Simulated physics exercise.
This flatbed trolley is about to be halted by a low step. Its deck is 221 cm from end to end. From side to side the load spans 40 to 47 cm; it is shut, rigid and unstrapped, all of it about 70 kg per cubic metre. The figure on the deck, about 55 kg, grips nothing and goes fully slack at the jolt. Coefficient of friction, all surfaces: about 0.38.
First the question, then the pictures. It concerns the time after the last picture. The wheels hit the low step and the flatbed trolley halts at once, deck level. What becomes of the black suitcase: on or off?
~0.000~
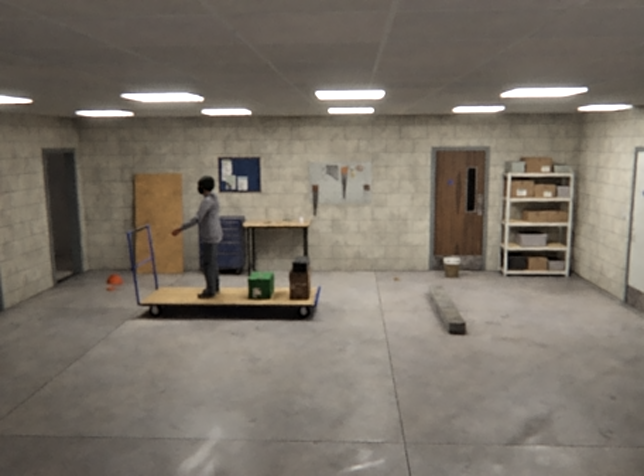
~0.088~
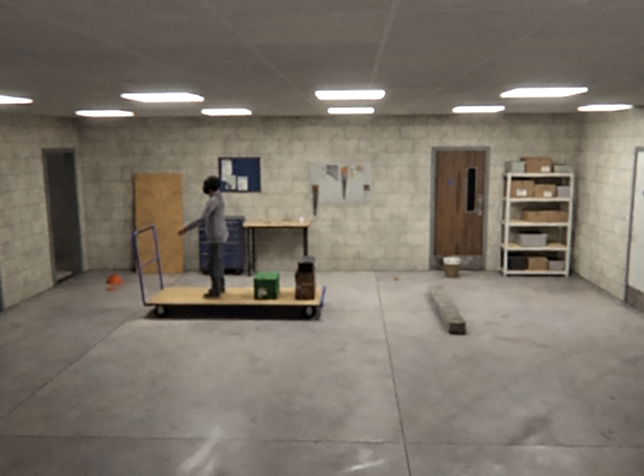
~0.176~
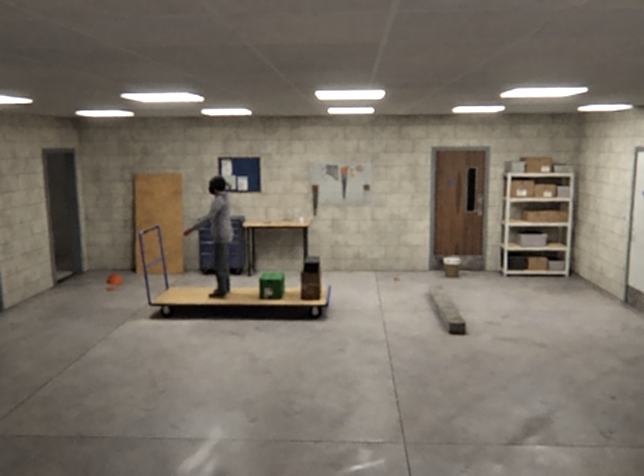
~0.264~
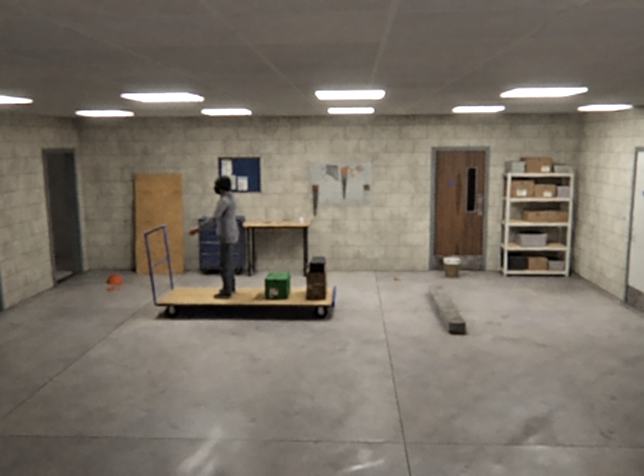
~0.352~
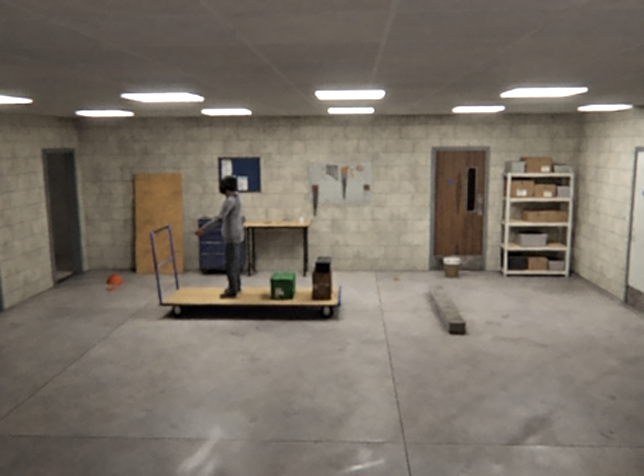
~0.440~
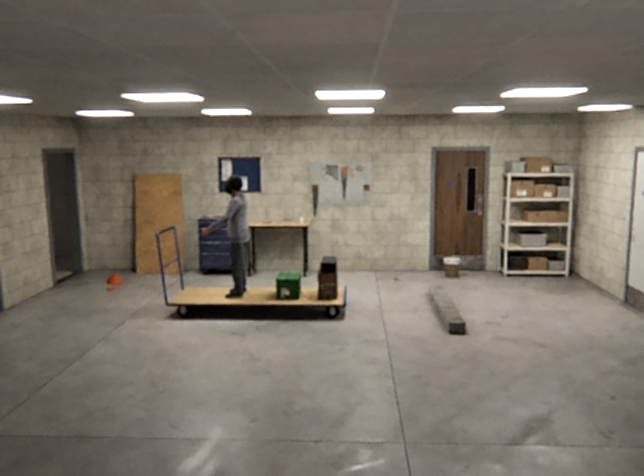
In the end the black suitcase stays on.
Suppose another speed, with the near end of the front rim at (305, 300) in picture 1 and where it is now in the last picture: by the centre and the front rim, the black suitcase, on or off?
Black: No longer aboard.
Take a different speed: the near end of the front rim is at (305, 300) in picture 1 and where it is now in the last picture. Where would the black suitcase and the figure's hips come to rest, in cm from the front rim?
So the black one ends up 30 cm ahead of the front rim, while the hips settle 70 cm behind it.
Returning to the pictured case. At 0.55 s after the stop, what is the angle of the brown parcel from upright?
I'd put the tilt near 0 degrees.
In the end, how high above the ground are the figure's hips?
Around 30 centimetres up.
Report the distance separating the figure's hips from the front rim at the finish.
Some 80 cm behind it.
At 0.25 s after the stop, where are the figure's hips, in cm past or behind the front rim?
Roughly 110 cm short of the front rim.
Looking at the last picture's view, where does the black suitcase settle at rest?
(438, 264).
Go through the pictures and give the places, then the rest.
In the first frame, black suitcase (301, 264), hips (211, 234), rim corner (316, 304); 0 cm covered, 163 to go.
In the second frame, black suitcase (307, 264), hips (217, 234), rim corner (322, 304); 7 cm covered, 156 to go.
In the third frame, black suitcase (312, 264), hips (222, 234), rim corner (327, 304); 14 cm covered, 149 to go.
In the fourth frame, black suitcase (318, 264), hips (228, 234), rim corner (333, 304); 22 cm covered, 141 to go.
In the fifth frame, black suitcase (324, 264), hips (234, 234), rim corner (339, 304); 29 cm covered, 134 to go.
In the sixth frame, black suitcase (329, 264), hips (239, 234), rim corner (345, 304); 36 cm covered, 127 to go. Speed about 0.8 m/s.
After 1.99 s the deck stops.
After 2.54 s the black suitcase is 11 cm behind the rim, tilted 0°, near (437, 264) in the last picture's view.
After 2.99 s the black suitcase is 11 cm behind the rim, tilted 5°, near (437, 264) in the last picture's view.
Final state at 4.7 s, nothing is past the rim; behind it, brown parcel, green carton, black suitcase and the figure's hips.
